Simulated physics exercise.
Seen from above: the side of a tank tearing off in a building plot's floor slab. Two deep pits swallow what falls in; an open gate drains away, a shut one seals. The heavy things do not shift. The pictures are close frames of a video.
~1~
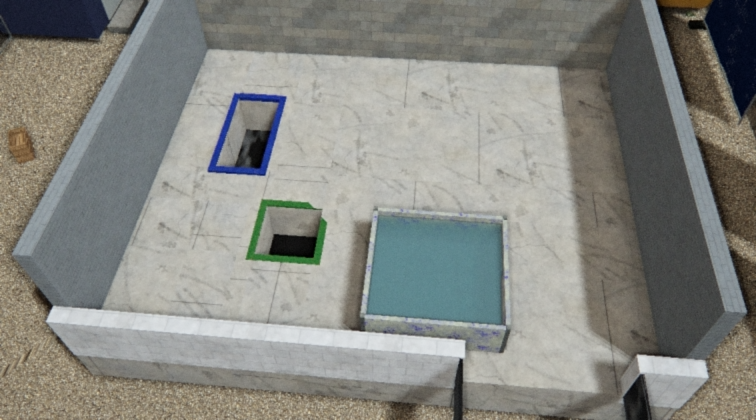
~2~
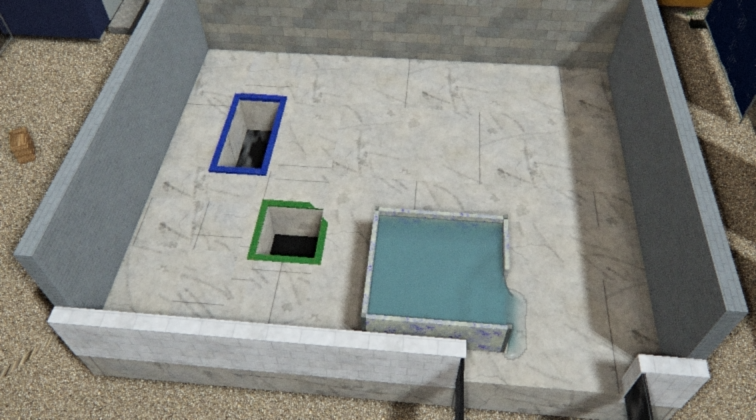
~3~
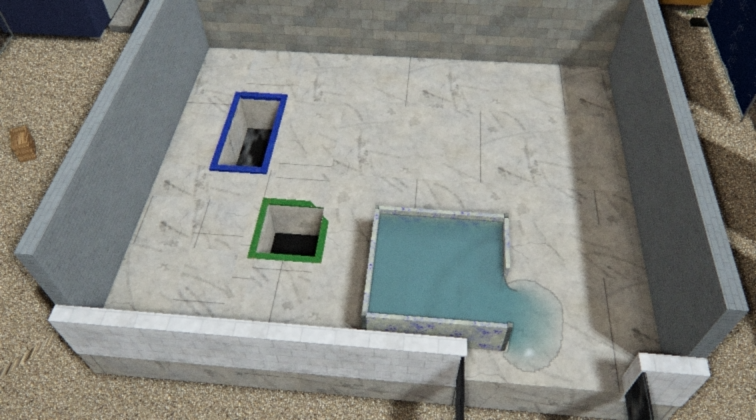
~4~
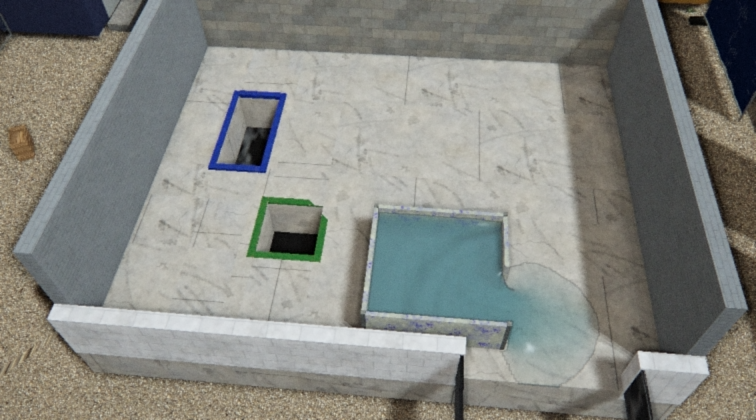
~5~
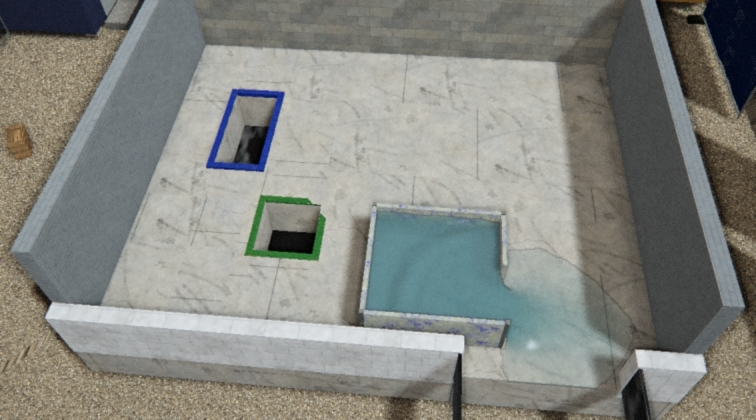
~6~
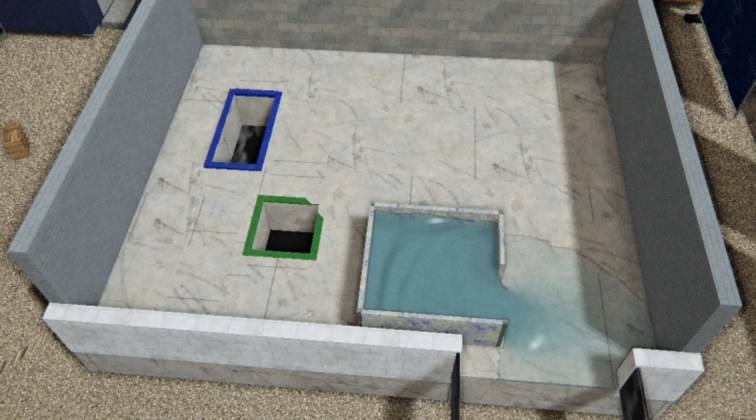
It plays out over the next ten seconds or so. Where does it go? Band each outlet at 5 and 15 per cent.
One by one: The gate takes over 15 %; the green pit takes under 5 %; the blue pit takes under 5 %.
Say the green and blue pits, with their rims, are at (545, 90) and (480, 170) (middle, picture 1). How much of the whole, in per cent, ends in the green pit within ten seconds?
Roughly, in per cent: Green 20.
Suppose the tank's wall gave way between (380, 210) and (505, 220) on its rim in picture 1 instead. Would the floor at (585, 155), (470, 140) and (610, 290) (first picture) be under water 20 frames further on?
In turn: Awash, covered, free of water.
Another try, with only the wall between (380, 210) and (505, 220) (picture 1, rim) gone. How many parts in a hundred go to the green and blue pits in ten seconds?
Per cent: Green 4, blue 4.
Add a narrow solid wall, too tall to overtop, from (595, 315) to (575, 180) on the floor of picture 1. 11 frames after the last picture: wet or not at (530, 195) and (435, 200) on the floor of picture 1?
One after the other: Wet, free of water.
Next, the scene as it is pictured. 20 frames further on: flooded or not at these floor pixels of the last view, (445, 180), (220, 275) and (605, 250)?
As listed: Free of water, dry, under water.
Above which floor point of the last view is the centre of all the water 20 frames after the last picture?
At about (511, 266).
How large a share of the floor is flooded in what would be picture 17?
Some 10 per cent.
A moment on, water covers 10 % of the floor; the gate 4 %, the green pit 0 %, the blue pit 0 %.
Next, water covers 10 % of the floor; the gate 9 %, the green pit 0 %, the blue pit 0 %.
Then, water covers 25 % of the floor; the gate 16 %, the green pit 0 %, the blue pit 0 %.
Later, water covers 40 % of the floor; the gate 26 %, the green pit 0 %, the blue pit 0 %.
In the end, water covers 65 % of the floor; the gate 34 %, the green pit 0 %, the blue pit 0 %.
